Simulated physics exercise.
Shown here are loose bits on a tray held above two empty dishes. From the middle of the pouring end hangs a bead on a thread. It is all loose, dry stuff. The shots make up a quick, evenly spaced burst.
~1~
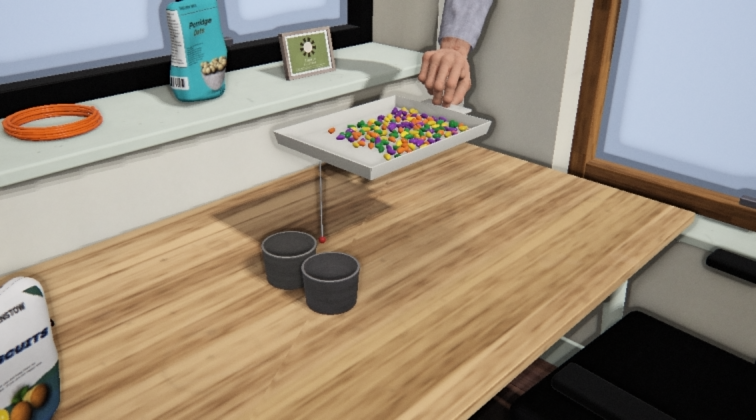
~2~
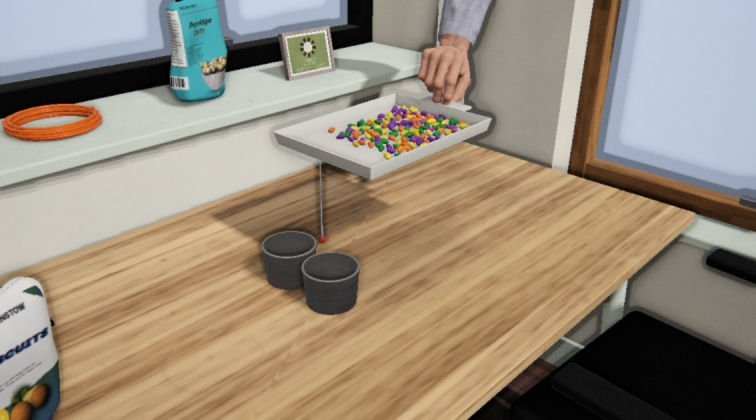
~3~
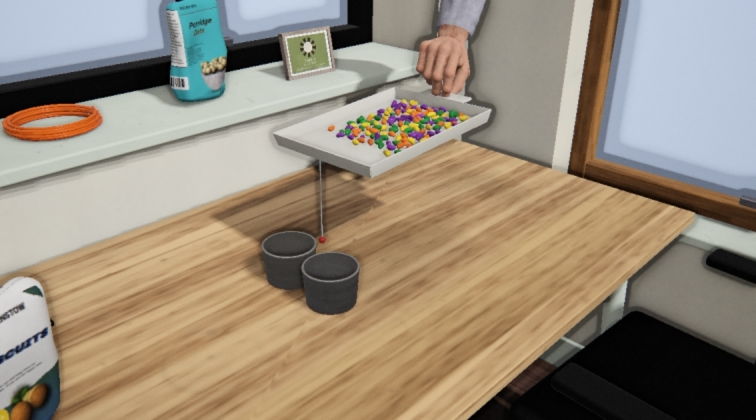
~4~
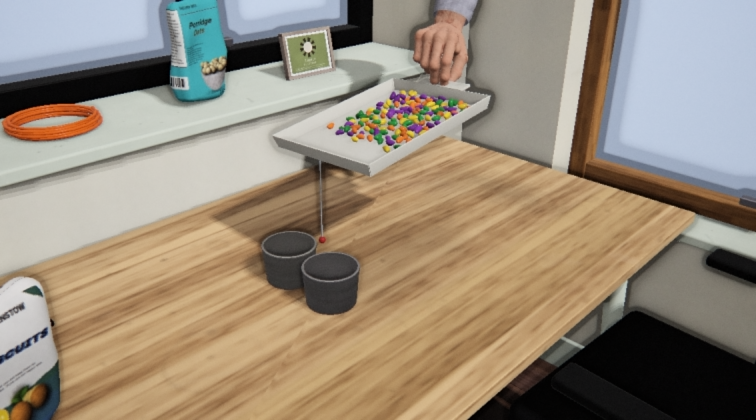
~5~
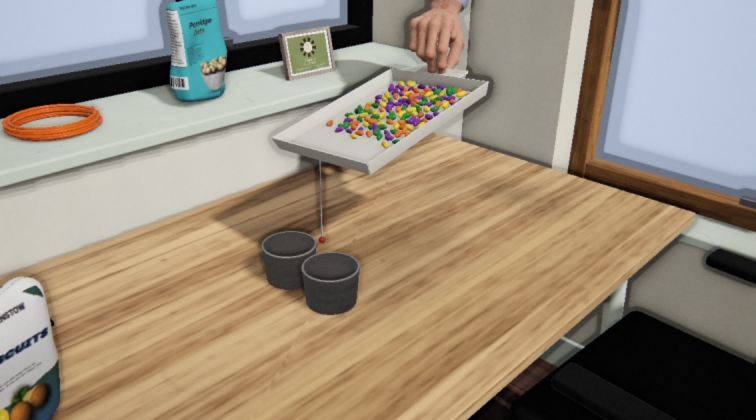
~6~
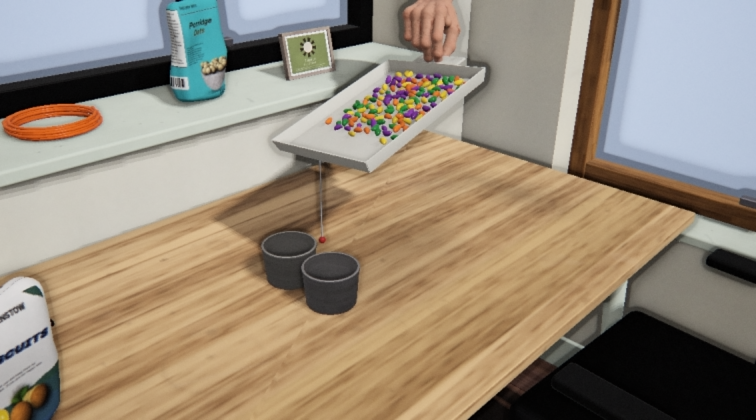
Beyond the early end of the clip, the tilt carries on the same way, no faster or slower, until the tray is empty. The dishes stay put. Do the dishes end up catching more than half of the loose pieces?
No - well, most of it stays out of the dishes by the end.
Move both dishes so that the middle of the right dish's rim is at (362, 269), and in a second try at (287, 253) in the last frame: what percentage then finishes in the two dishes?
Roughly 0% on the first try and 50% on the second.
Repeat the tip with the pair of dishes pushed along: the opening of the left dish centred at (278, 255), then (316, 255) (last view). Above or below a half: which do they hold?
Result, first setup: The minor share; second setup: The minor share.
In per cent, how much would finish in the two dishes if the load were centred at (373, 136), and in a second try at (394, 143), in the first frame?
It comes to about 40 per cent the first time and about 40 per cent the second.
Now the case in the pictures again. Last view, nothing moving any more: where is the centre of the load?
Roughly at (272, 273).
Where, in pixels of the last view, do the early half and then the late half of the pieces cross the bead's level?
Earlier half at (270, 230), later half at (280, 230).
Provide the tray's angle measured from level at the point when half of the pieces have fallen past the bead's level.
Reading: Some 105°.
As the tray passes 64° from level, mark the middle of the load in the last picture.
Somewhere near pixel (301, 138).
Soon, tray tipped steeply; nearly all on the tray; a small part in the air.
A while on, tray tipped past a quarter turn; about half on the tray; a stray few in the right dish; a small part in the left dish; about a third outside both; a small part in the air.
Towards the end, tray tipped past a quarter turn; a stray few in the right dish; about a third in the left dish; about two thirds outside both.
Finally, tray tipped past a quarter turn; a stray few in the right dish; about a third in the left dish; about two thirds outside both.
